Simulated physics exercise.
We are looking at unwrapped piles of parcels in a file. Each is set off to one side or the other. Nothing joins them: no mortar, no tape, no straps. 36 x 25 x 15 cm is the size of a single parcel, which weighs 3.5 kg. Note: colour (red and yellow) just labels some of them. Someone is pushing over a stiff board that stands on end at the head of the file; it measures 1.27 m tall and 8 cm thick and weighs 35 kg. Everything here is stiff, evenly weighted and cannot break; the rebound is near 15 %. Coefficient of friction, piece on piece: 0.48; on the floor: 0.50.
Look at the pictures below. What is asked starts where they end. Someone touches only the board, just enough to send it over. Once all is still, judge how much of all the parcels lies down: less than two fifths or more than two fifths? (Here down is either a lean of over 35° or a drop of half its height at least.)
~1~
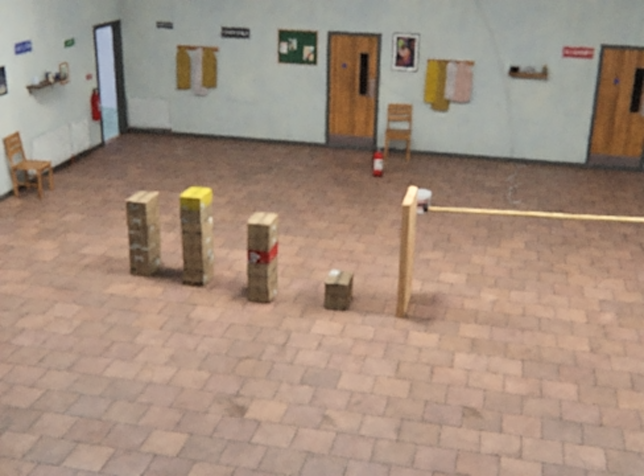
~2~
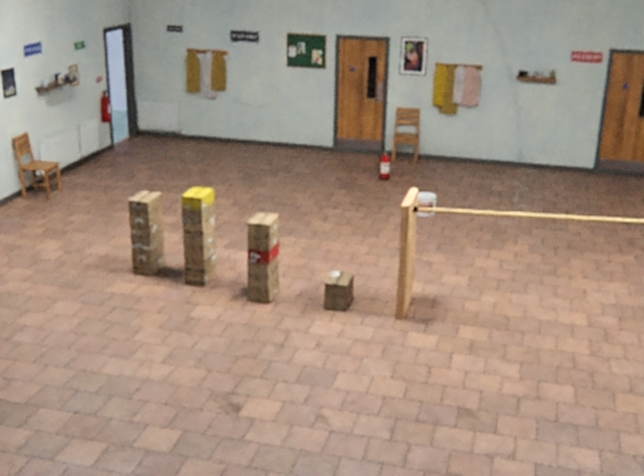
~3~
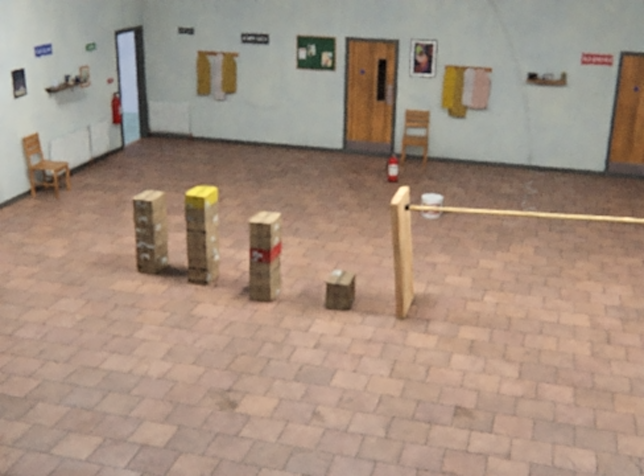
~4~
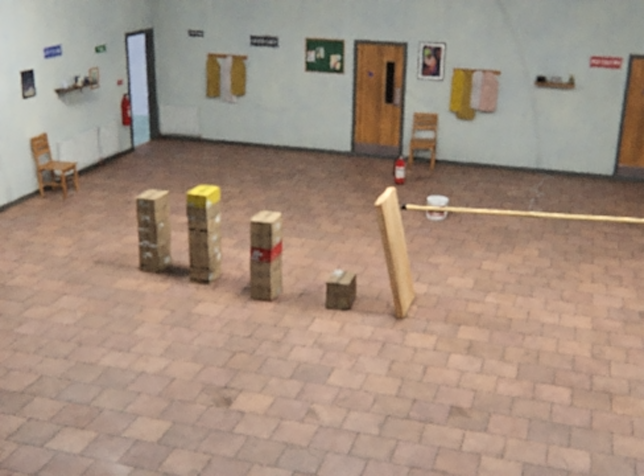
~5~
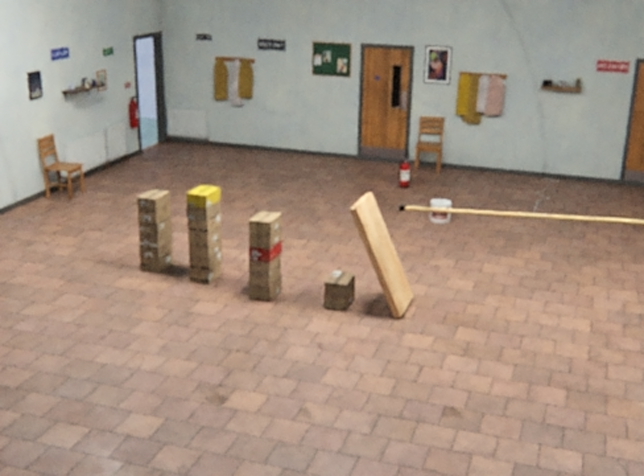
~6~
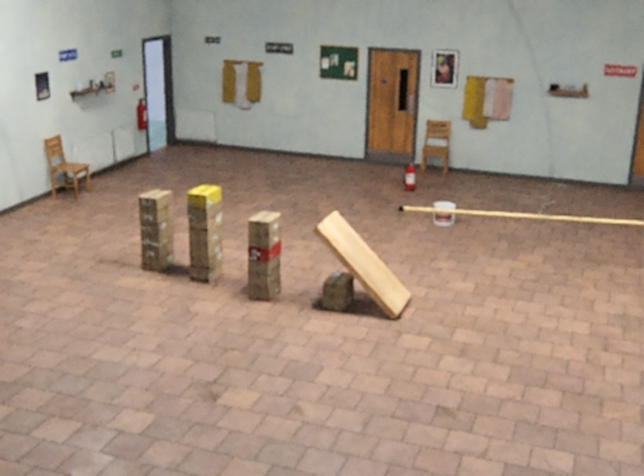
I would say fewer than two in five.
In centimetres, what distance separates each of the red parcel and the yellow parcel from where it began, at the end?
Red 0, yellow 0.
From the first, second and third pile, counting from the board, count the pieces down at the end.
Down pieces per pile: First 0; second 0; third 0.
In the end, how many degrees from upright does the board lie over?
The board settles some 65 degrees away from upright.
Then, 0.08 s past the last view, board 59° from upright; none of the 21 parcels down.
Then, 0.50 s past the last view, board 102° from upright; none of the 21 parcels down, 2 disturbed.
Then, 1.24 s past the last view, board 66° from upright; none of the 21 parcels down, 1 disturbed.
In the end, board 65° from upright; none of the 21 parcels down, 1 disturbed; yellow parcel unmoved; red parcel unmoved. That is 0 per cent. From the last view, middles, yellow parcel near (204, 196), red parcel near (265, 249).
